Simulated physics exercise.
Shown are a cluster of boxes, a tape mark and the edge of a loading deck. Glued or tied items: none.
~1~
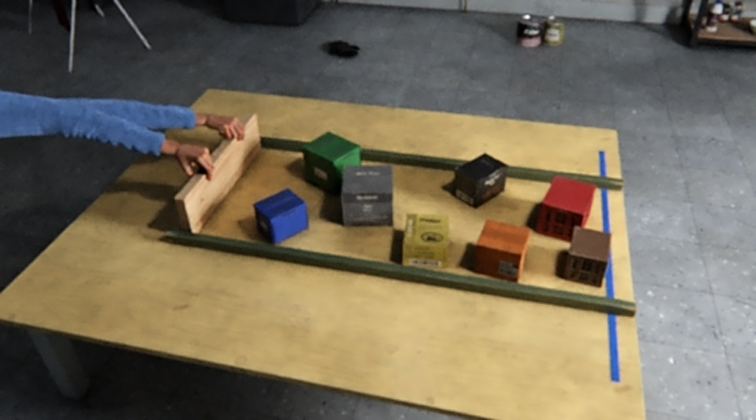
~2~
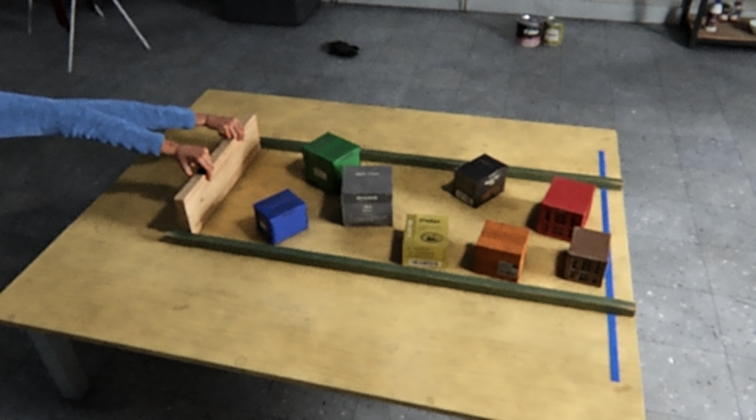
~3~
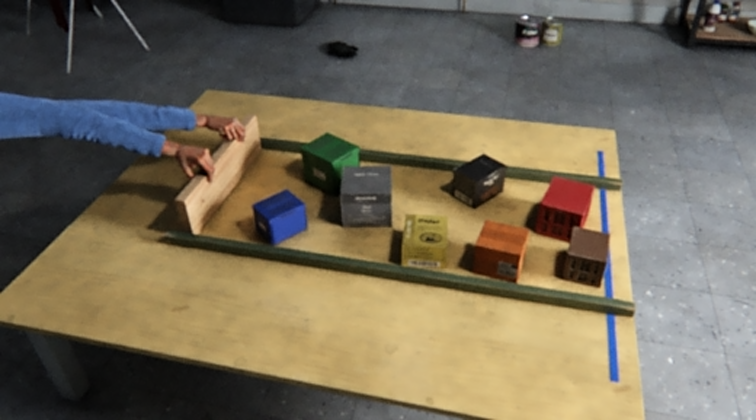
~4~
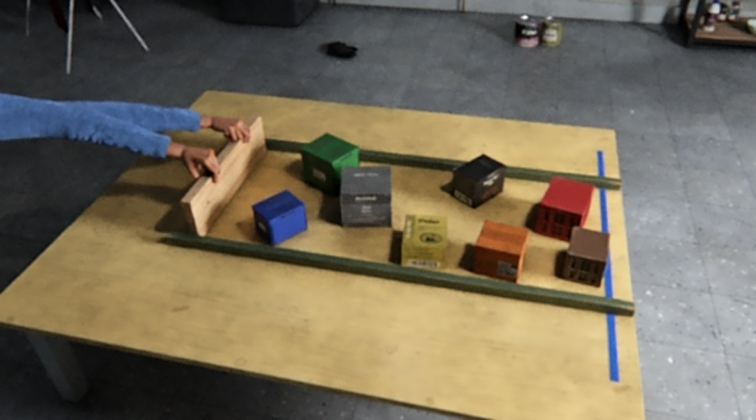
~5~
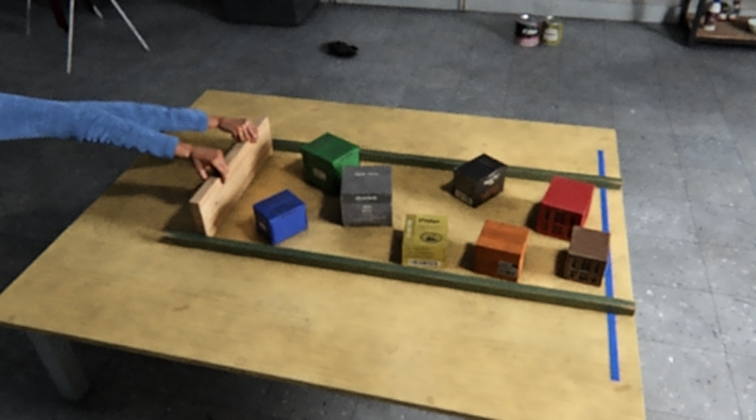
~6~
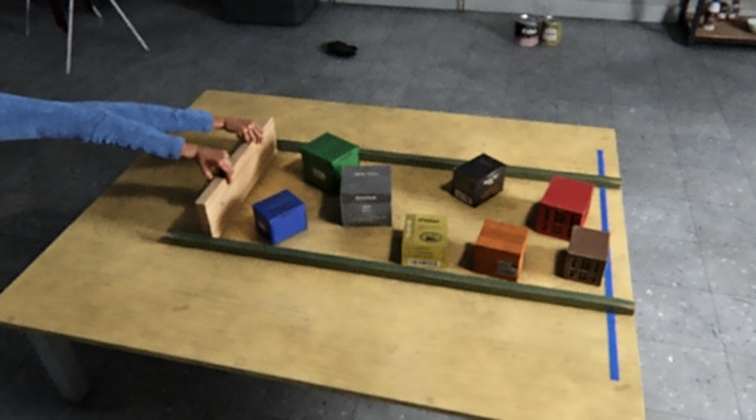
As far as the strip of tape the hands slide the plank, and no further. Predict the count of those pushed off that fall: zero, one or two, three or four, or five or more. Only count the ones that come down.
Five at the least fall.
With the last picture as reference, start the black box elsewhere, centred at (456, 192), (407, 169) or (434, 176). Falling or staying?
It topples off, then topples off, then topples off.
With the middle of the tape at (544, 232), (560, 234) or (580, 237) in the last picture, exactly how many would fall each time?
Per try: 3; 4; 5.
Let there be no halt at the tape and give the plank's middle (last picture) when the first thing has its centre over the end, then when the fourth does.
At the first moment about (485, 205), at the next about (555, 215).
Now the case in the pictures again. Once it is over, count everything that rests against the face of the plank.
1 of them.
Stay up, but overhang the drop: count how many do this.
That'd be 1.
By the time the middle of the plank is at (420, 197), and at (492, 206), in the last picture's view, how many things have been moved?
Well, it's 6 at the first one and 8 at the second.
A little later, none off yet; brown crate at rest near (587, 255); red crate at rest near (565, 208); orange parcel at rest near (501, 250).
Next, none off yet; brown crate at rest near (587, 255); red crate at rest near (565, 208); orange parcel shifted about its own width near (532, 253).
Later still, one off so far; brown crate fallen near (655, 366); red crate shifted about its own width near (639, 215); orange parcel shifted well along near (641, 270).
When it is over, the number that fall off is five or more; down, green tote, grey box, yellow box, black box, orange parcel, red crate and brown crate.
